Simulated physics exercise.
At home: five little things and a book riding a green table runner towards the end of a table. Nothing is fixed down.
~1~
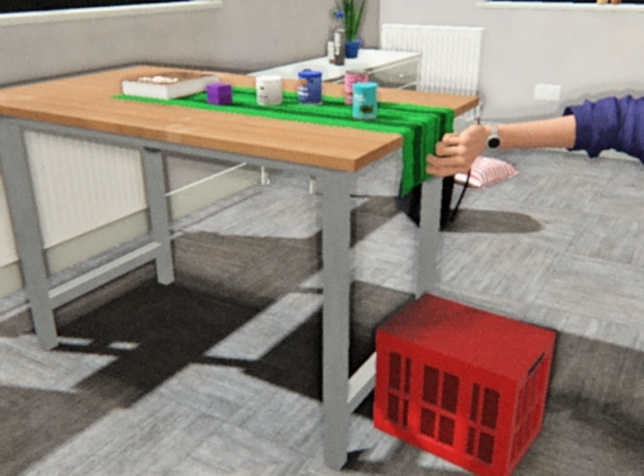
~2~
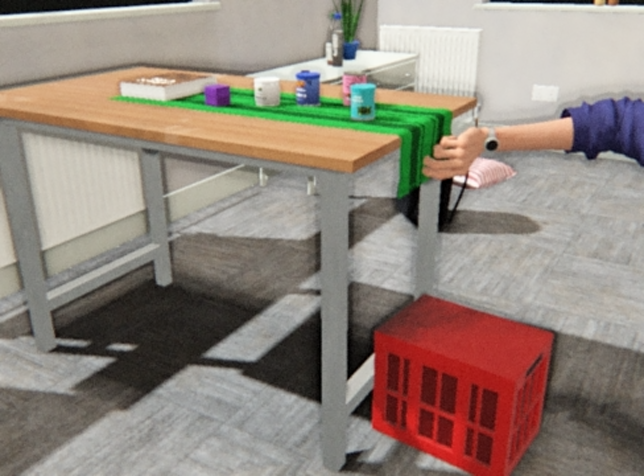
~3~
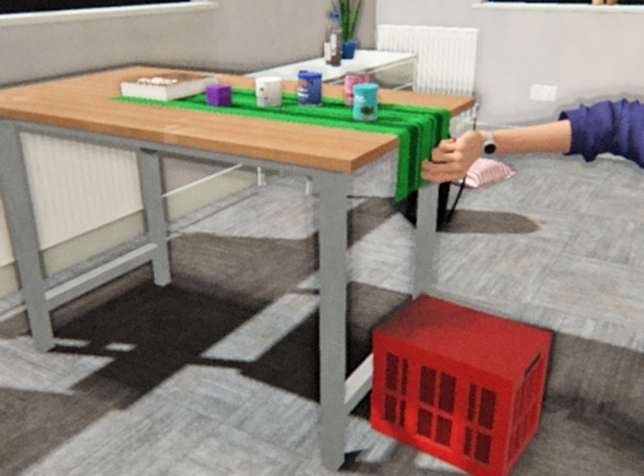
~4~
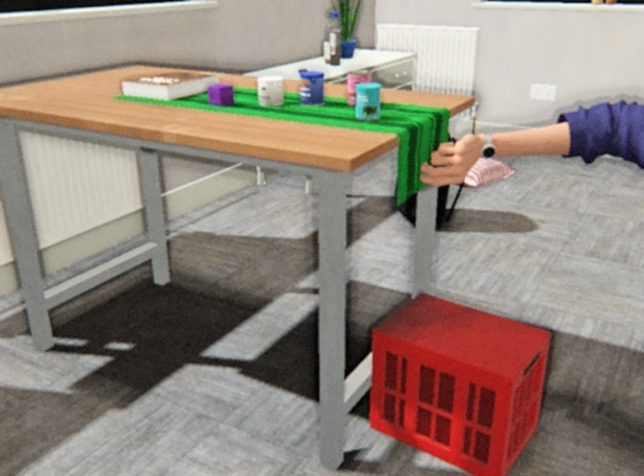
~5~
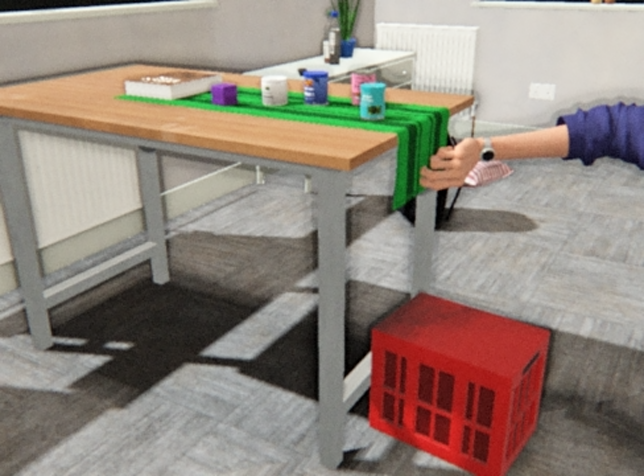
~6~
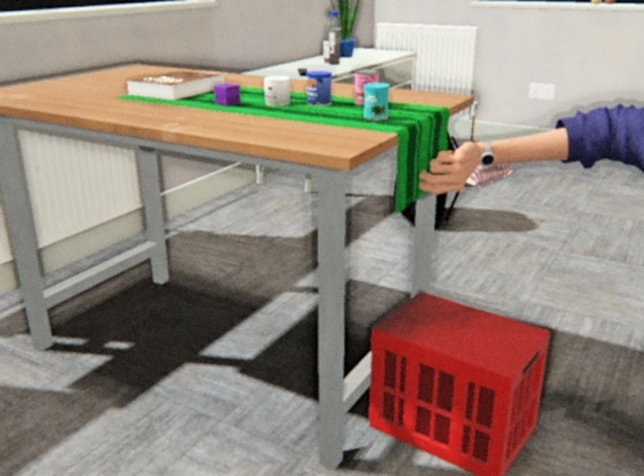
A hand in a purple sleeve, wearing a watch, grips the end of a green runner on a wooden table with grey legs, seen from slightly above in a grey-floored room. On the runner sit a book, a purple cube, and white, blue, pink and turquoise containers, with a red crate below. The hand draws the cloth slightly downward, the objects shift slightly right, and the view barely moves.
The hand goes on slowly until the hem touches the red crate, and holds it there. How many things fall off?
The answer is three.
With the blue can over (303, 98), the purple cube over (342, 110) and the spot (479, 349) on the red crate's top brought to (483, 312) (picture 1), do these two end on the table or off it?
The blue can stays on; the purple cube falls.
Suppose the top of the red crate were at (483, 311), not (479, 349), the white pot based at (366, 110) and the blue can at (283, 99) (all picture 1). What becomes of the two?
The white pot is carried off; the blue can does not fall.
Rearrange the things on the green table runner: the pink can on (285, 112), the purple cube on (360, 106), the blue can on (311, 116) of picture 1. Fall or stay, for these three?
The pink can comes down, the purple cube falls, the blue can tumbles off.
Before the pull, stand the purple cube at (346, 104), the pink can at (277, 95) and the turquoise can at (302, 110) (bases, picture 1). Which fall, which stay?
The purple cube goes over; the pink can does not fall; the turquoise can tumbles off.
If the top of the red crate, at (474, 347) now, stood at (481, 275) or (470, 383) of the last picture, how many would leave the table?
Over the edge go 1 and 4.
Soon after, hem near (420, 277); turquoise can and pink can gone.
After that, hem on the crate; turquoise can, pink can and blue can gone.
In the end, hem on the crate; turquoise can, pink can and blue can gone. Over the edge go three.
